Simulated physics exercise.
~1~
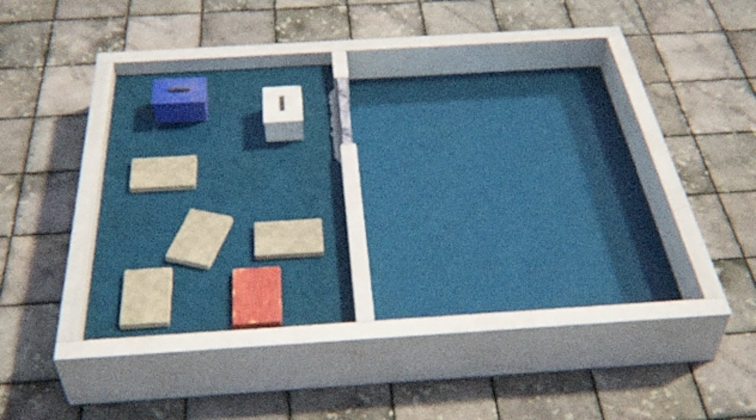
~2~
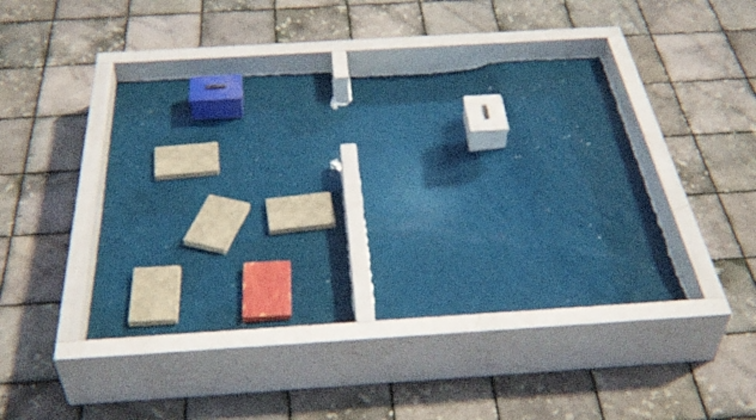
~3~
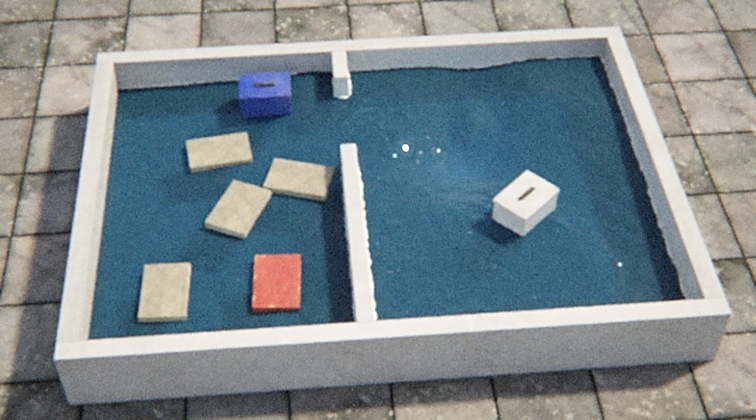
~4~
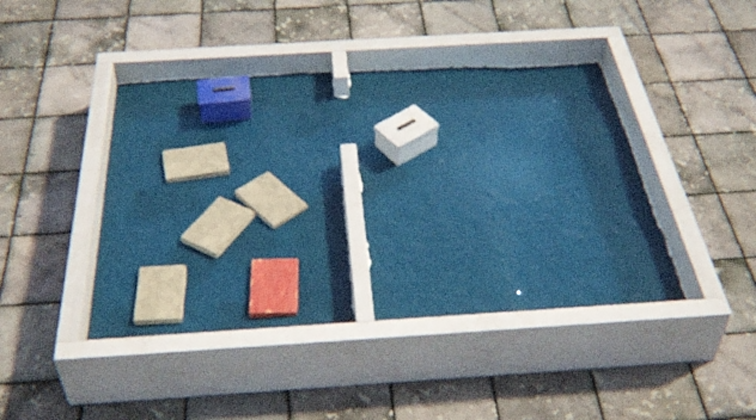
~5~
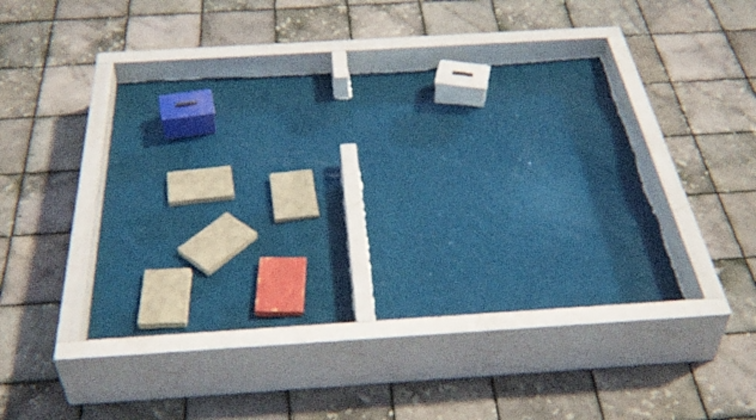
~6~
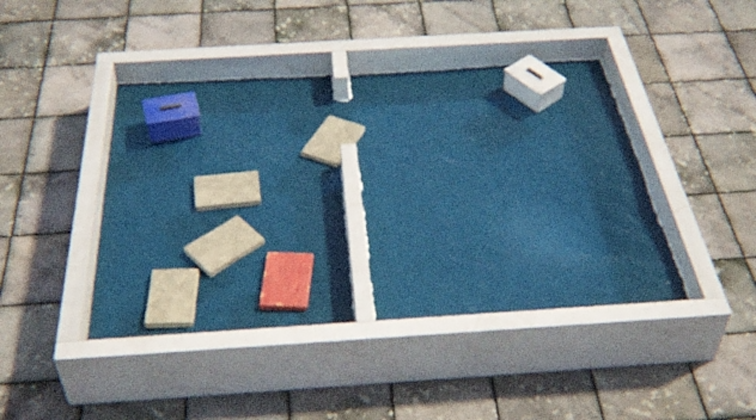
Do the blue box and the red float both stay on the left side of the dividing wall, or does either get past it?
Both stay on the left side. The blue box ends near the upper left corner and the red float ends short of the wall lower down.
Divided water tank on stone paving, a white box drifting through the opened gap while blue box and red float stay left.
